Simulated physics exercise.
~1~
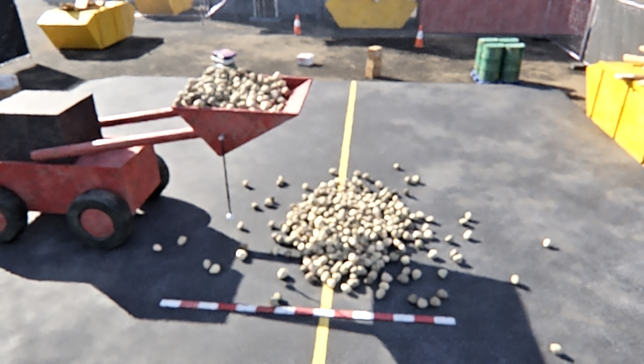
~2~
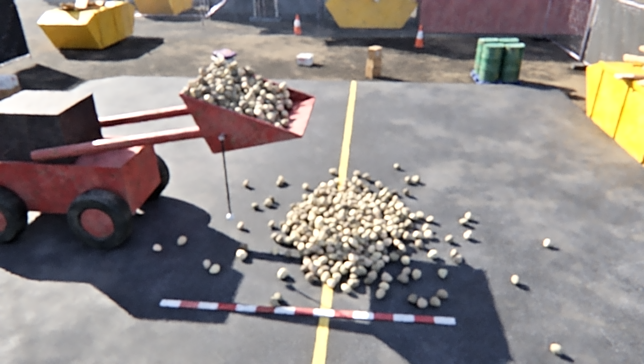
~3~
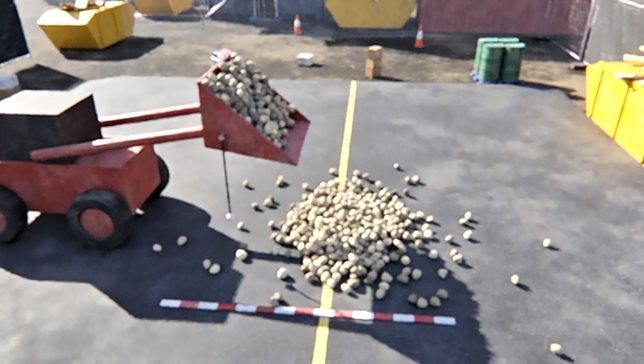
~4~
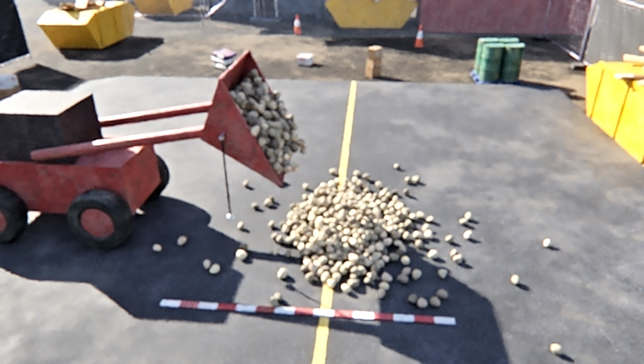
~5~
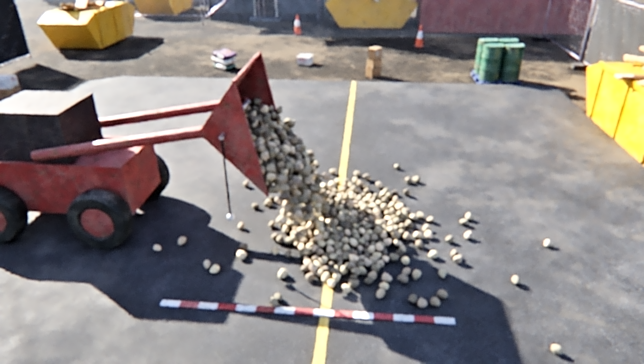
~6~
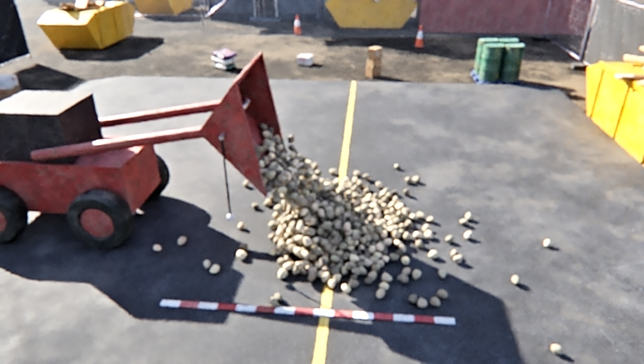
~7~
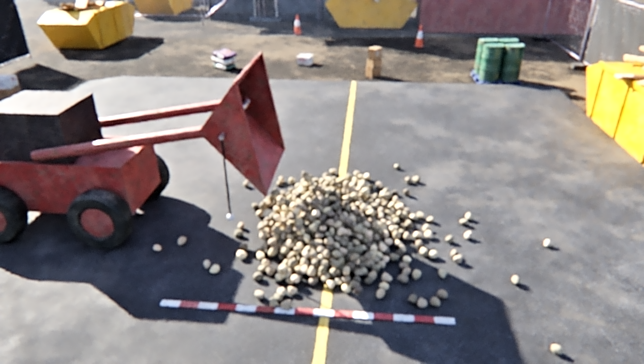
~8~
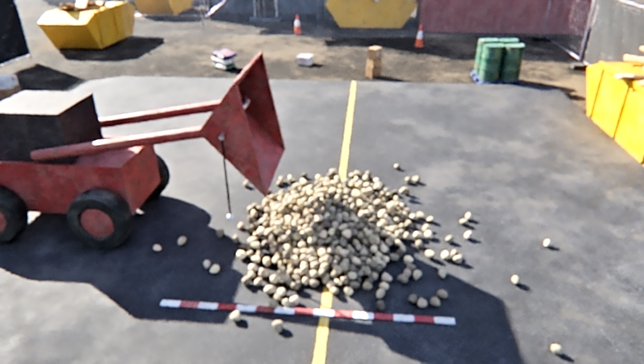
In the video, a red loader holding a bucket of rounded stones tips it steadily forward, and the stones slide out onto a loose pile lying across a yellow line, leaving the bucket empty and tilted beside a larger heap spread over both sides of the line.
